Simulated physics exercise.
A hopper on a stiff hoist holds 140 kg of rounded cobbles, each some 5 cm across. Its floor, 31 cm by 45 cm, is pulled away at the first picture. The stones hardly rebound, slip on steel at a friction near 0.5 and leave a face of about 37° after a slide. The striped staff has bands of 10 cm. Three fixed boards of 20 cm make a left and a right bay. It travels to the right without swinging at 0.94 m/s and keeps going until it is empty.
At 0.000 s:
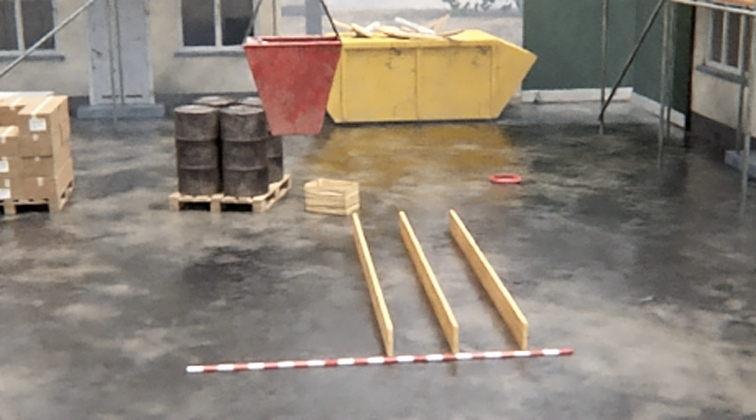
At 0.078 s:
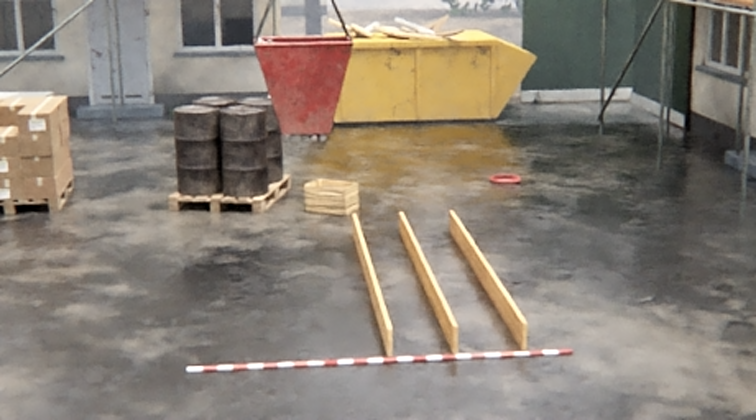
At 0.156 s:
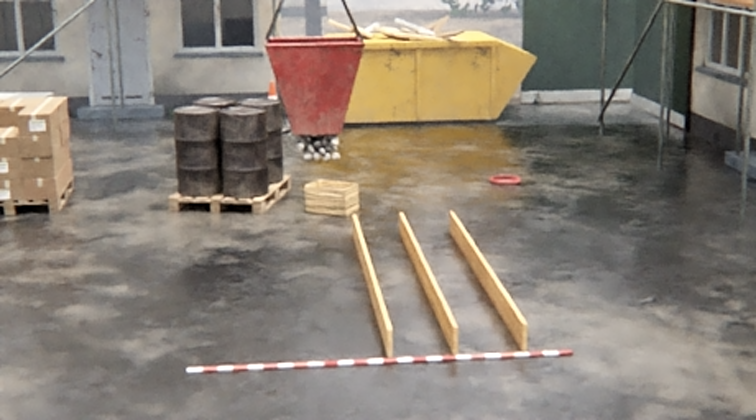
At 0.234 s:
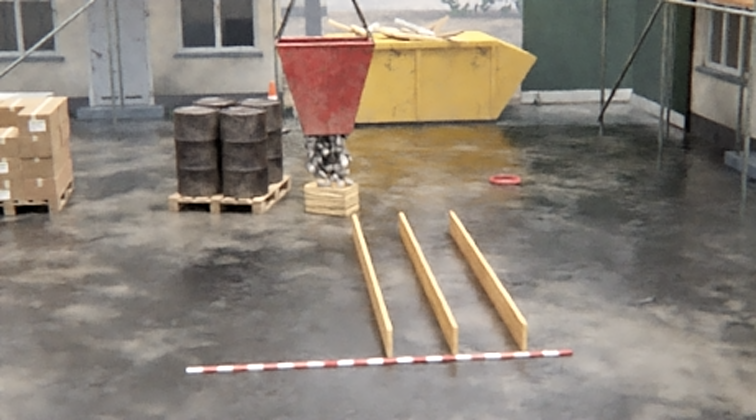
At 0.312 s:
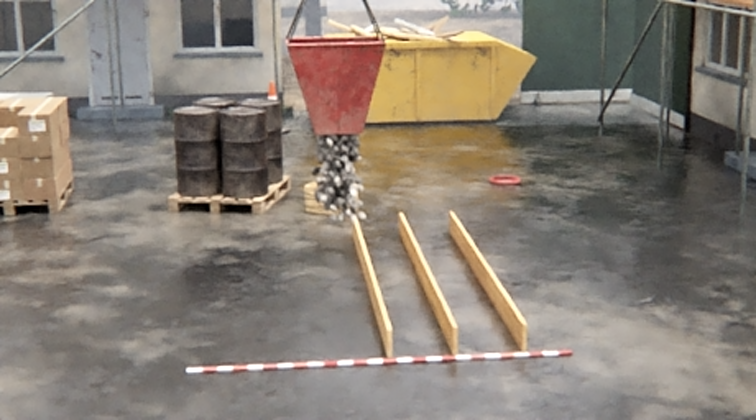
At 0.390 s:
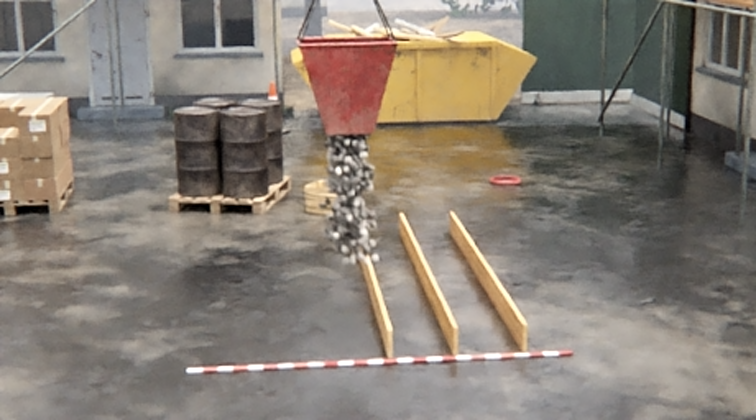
A hanging red skip moves right while grey stones pour downward from its open bottom.
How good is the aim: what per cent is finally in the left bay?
Close to 67 in a hundred.
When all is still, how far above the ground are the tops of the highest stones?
Some 24 cm high.
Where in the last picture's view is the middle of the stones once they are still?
Their middle is at about (402, 323).
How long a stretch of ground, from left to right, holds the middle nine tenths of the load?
Roughly 90 cm.
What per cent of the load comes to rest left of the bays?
About 30 per cent.
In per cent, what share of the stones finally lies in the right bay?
Near 0 in a hundred.
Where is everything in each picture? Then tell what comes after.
The outlet is at (296, 127); nothing has dropped yet, in the first picture.
The outlet is at (306, 126); 4 % is out, in the second picture.
The outlet is at (317, 127); 14 % is out, the lowest stones still above the boards at (319, 153), 132 cm up, in the third picture.
The outlet is at (328, 127); 26 % is out, the lowest stones still above the boards at (331, 179), 113 cm up, in the fourth picture.
The outlet is at (339, 127); 40 % is out, the lowest stones still above the boards at (342, 213), 88 cm up, in the fifth picture.
The outlet is at (350, 127); 52 % is out, the lowest stones still above the boards at (354, 255), 57 cm up, in the sixth picture.
After 0.7 s, 0 % in the hopper, 38 % falling or lying left of the bays, 62 % falling or lying in the left bay; the stones farthest right are at (428, 324).
After 1.1 s, 0 % in the hopper, 30 % falling or lying left of the bays, 67 % falling or lying in the left bay, 2 % falling or lying in the right bay; the stones farthest right are at (477, 317).
After 1.7 s, 0 % in the hopper, 31 % falling or lying left of the bays, 67 % falling or lying in the left bay, 2 % falling or lying in the right bay; the stones farthest right are at (500, 321).
After 2.6 s, 0 % in the hopper, 31 % falling or lying left of the bays, 67 % falling or lying in the left bay, 2 % falling or lying in the right bay; the stones farthest right are at (500, 321).
After 4.5 s, 0 % in the hopper, 31 % left of the bays, 67 % in the left bay, 2 % in the right bay; the stones farthest right are at (500, 321).
